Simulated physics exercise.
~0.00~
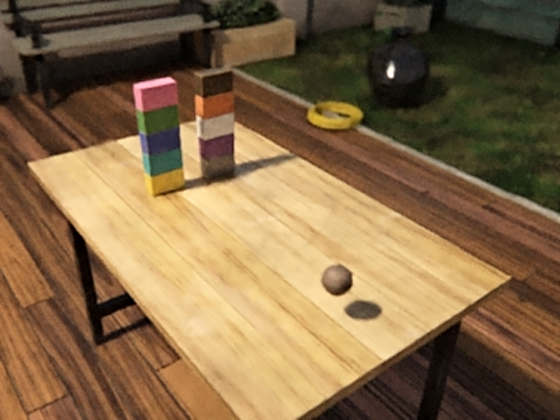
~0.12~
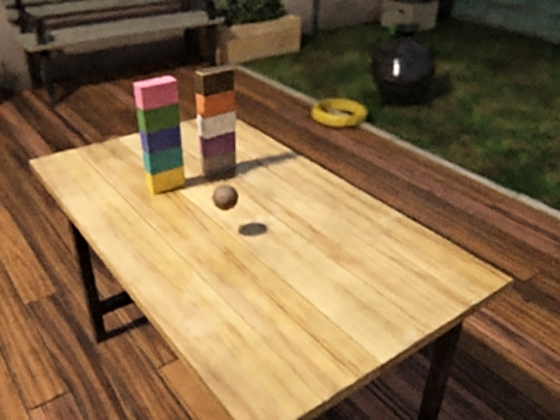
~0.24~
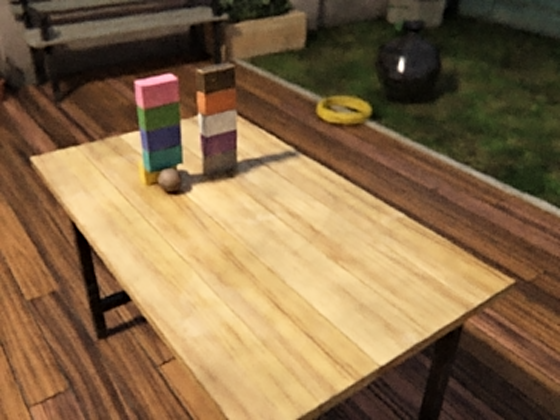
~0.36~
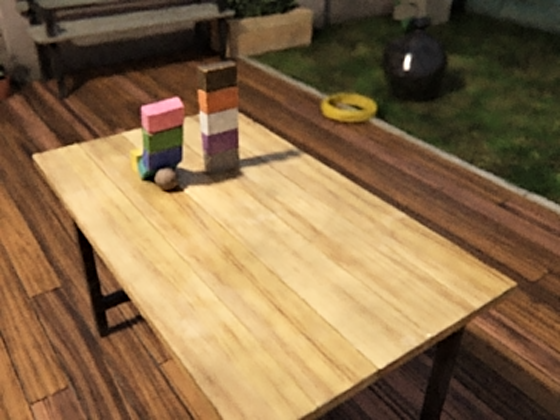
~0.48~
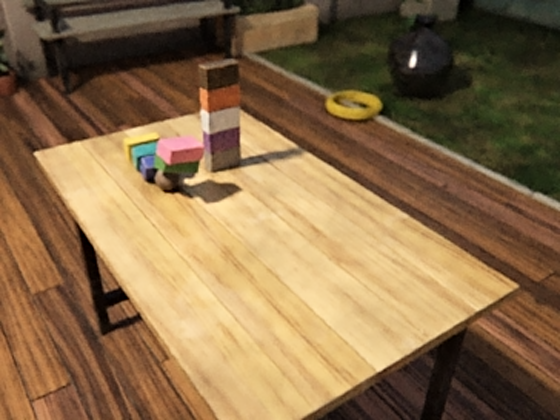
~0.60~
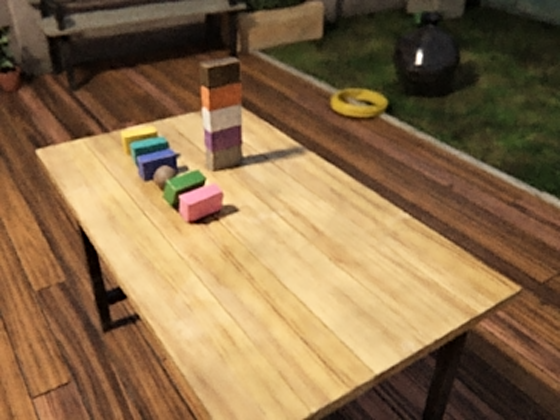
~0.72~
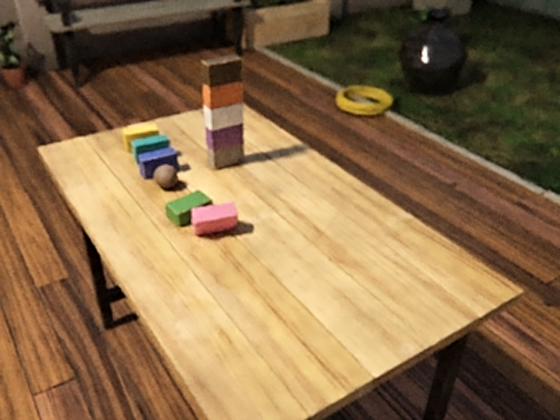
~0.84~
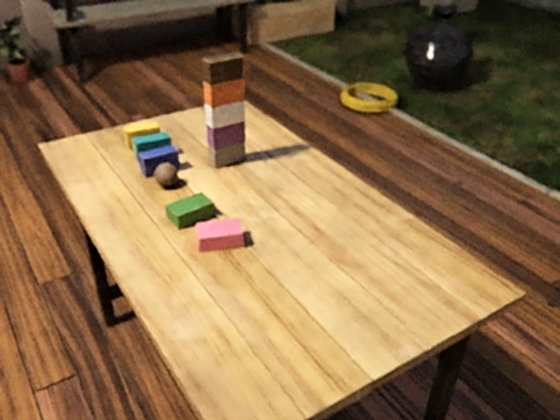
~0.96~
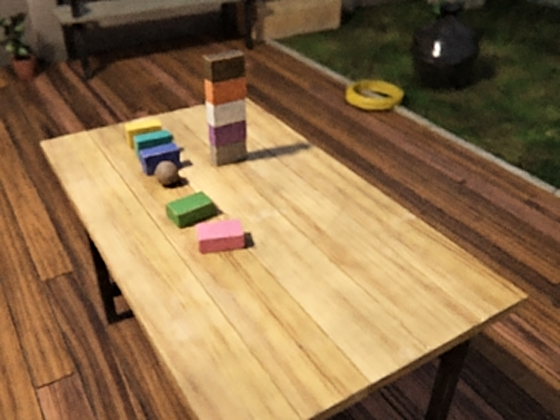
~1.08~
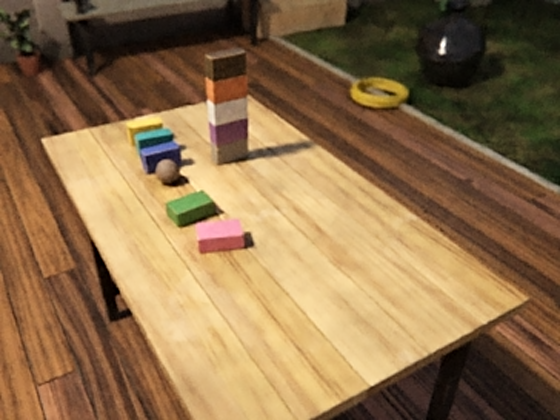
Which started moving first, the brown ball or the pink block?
The brown ball moved first. The pink block only began to drop after the ball had reached the bottom of its stack.
